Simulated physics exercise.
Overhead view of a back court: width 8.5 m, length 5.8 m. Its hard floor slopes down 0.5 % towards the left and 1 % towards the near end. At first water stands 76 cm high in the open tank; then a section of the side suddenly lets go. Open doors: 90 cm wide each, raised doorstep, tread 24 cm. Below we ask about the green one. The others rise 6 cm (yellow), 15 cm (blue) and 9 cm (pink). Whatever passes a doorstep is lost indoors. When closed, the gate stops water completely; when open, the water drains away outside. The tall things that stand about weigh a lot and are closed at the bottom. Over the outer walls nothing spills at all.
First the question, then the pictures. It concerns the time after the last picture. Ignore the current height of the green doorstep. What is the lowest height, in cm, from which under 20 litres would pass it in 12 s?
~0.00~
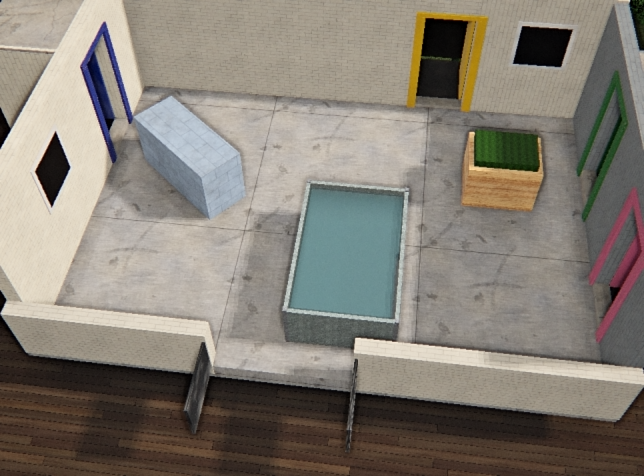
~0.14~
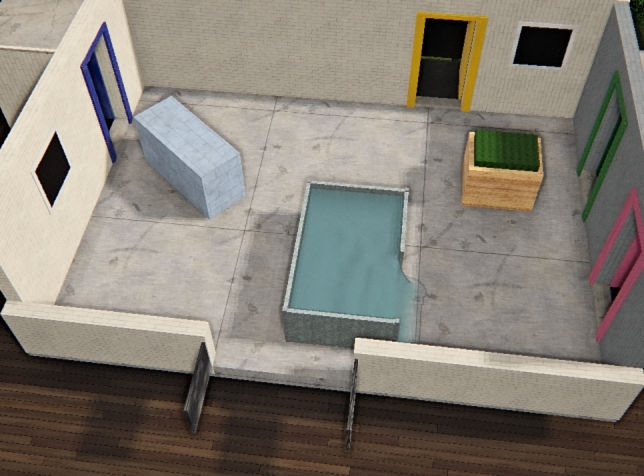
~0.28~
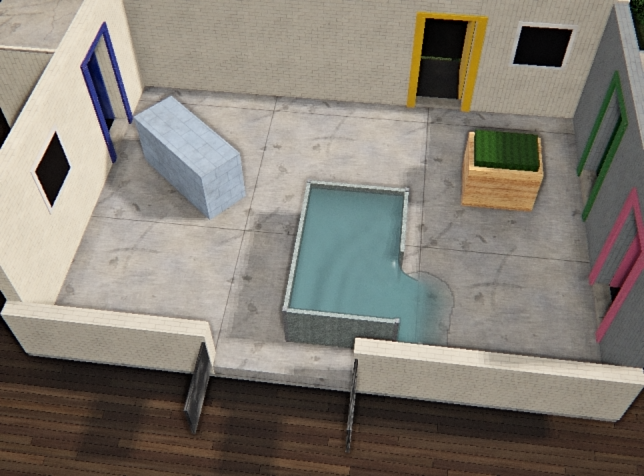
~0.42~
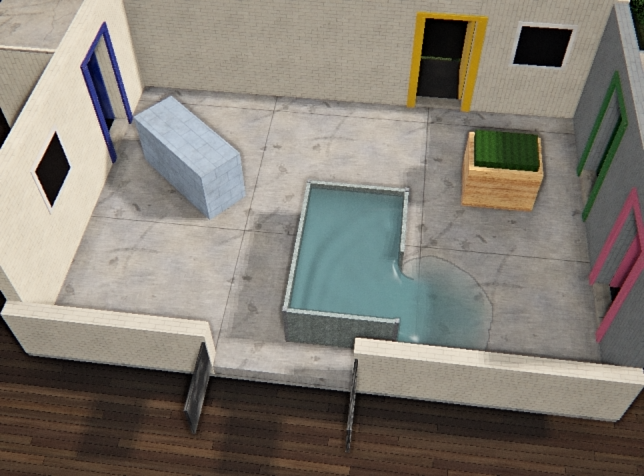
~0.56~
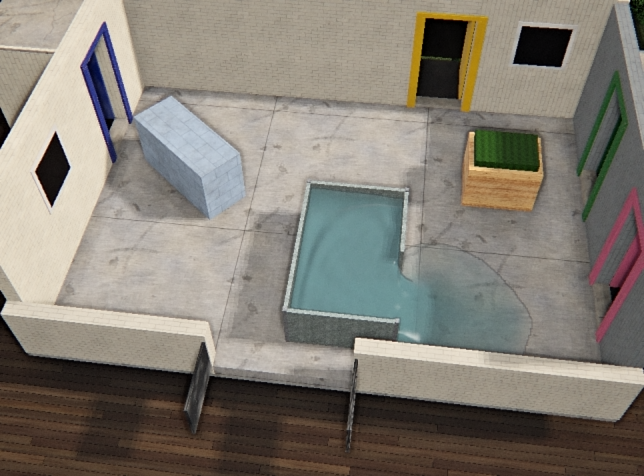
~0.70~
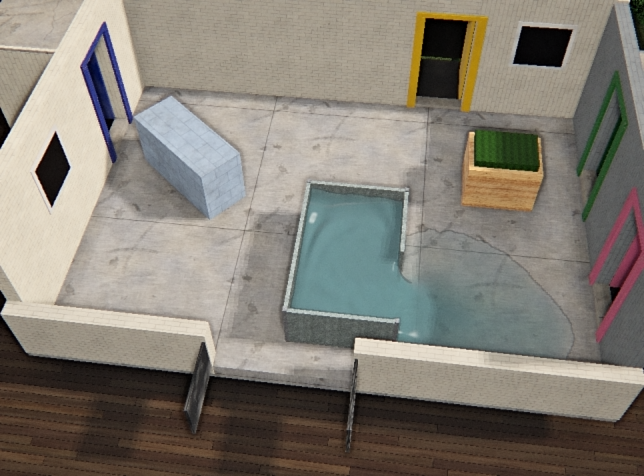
8 cm.
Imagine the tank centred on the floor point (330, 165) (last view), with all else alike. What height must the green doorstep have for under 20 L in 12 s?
Close to 8.0 cm would do it.
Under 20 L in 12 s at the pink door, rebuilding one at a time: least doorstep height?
At pink, about 30 cm.
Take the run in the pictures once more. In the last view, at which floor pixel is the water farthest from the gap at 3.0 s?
The farthest wet point sits near (572, 119).
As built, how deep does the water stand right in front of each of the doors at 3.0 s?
Depths in cm - green: 12, yellow: 0, blue: 0, pink: 27.
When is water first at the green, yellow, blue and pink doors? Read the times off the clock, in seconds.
Arrives: Green 1.8 s / yellow 3.8 s / blue 8.0 s / pink 0.9 s.
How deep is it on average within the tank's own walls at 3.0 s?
Average depth: Approx. 28 cm.
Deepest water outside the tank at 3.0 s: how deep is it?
34 cm.
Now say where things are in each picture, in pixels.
The first frame shows still water, 76 cm deep, in the open tank at (350, 249); the green door at (599, 155) is dry.
In the second frame, the gap is at (395, 304), the front 0.3 m out at (415, 321); the back of the open tank holds 76 cm.
In the third frame, water pours out at (395, 306) and has run 0.8 m, to (447, 311); about 12 cm deep outside, 76 cm at the back.
In the fourth frame, water pours out at (395, 307) and has run 1.4 m, to (486, 325); about 10 cm deep outside, 71 cm at the back.
In the fifth frame, the front is at (525, 332), 2.0 m from the gap at (395, 307); 3.9 m2 of floor is wet, 64 cm left at the back.
In the sixth frame, the front is at (566, 346), 2.6 m from the gap at (395, 307); 5.5 m2 of floor is wet, 66 cm left at the back; the green door at (599, 155), 4.2 m from the gap, is still 2.1 m from the nearest water.
After 1.4 s water covers 20 % of the floor, deepest (61 cm) near (604, 394); it has not reached the green door.
After 3.0 s water covers 25 % of the floor, deepest (34 cm) near (528, 385); 12 cm at the green door, 0 litres in over its 19 cm doorstep.
After 12.0 s water covers 95 % of the floor, deepest (10 cm) near (151, 118); 6 cm at the green door, 0 litres in over its 19 cm doorstep.
At the green door as built, the water arrived by 1.8 s and peaked near 13 cm at 2.8 s.
Run again over the same 12 s with other heights there, 50 litres in over 6 cm, 6 litres over 10 cm. The limit of 20 litres is kept from about 8 cm up.
